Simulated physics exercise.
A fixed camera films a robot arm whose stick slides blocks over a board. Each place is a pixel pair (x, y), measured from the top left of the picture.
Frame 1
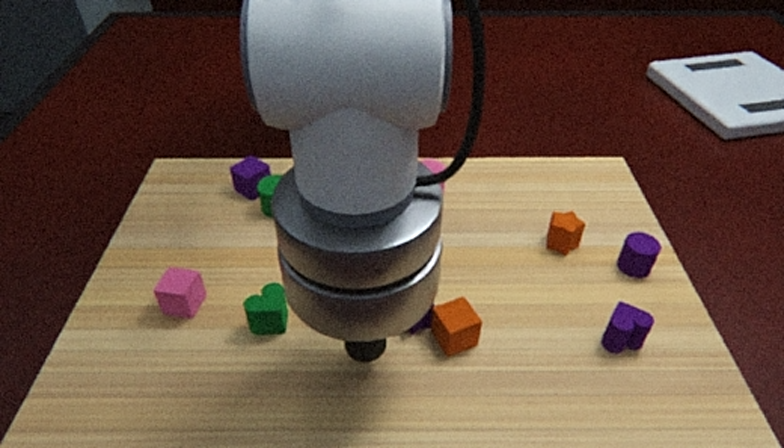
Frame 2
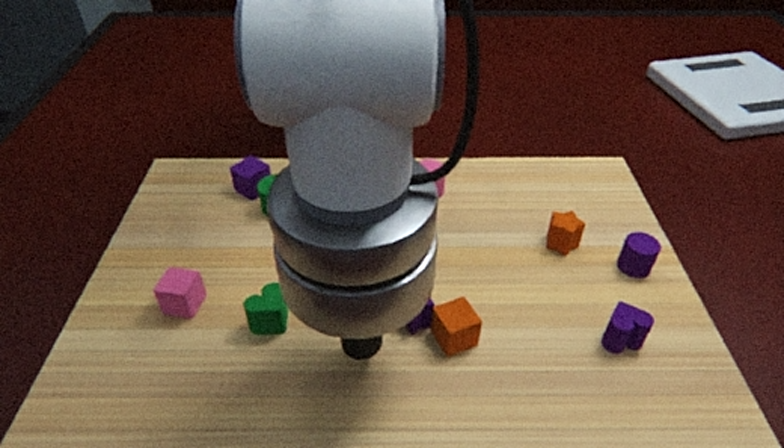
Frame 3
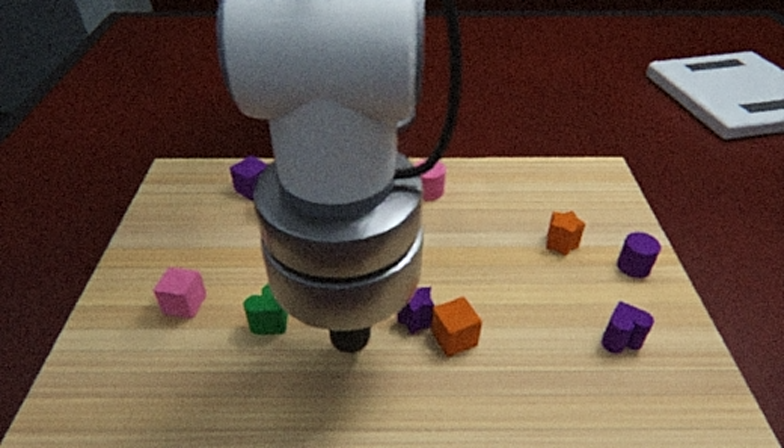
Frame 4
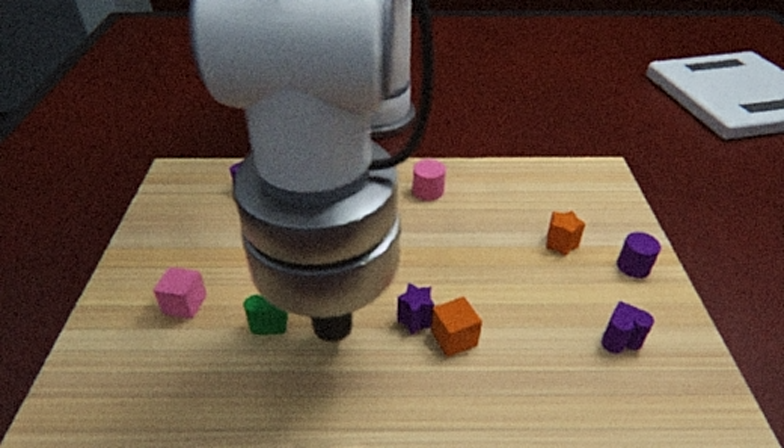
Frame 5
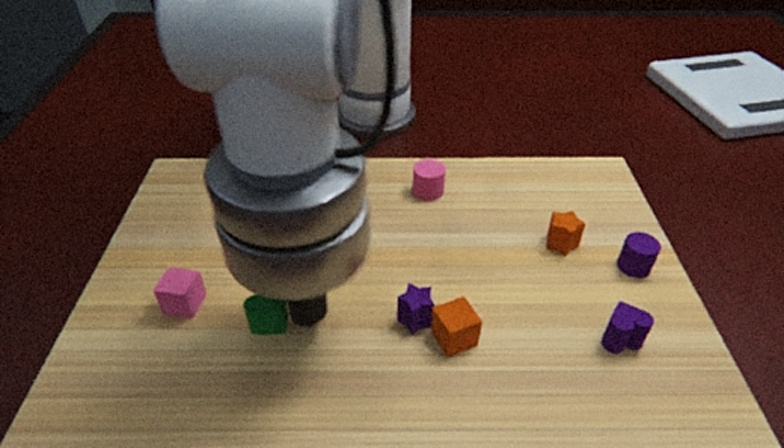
Robot arm with a dark stick tip moving left over a wooden board of coloured blocks, drawing close beside a green heart.
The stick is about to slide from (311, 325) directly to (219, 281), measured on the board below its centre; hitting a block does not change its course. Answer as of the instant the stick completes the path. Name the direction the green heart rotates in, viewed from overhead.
Looking down, my answer is that the green heart rotates anticlockwise.
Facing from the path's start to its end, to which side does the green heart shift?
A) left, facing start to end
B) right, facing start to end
Answer: A.
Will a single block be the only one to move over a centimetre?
Yes, that is how it ends up.
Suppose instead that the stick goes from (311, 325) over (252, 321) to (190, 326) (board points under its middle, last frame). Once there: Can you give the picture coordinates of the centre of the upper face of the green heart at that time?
Located at (150, 293).
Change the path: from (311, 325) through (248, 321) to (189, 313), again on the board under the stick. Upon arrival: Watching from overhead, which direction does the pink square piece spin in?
From the top: Clockwise.
On the path given first. One third of the way, stick (276, 297); green heart (236, 291), turned 25° anticlockwise.
Two thirds of the way, stick (245, 281); green heart (211, 290), turned 55° anticlockwise.
At the end, stick (215, 268); pink square piece unmoved; green heart (210, 290), turned 60° anticlockwise.
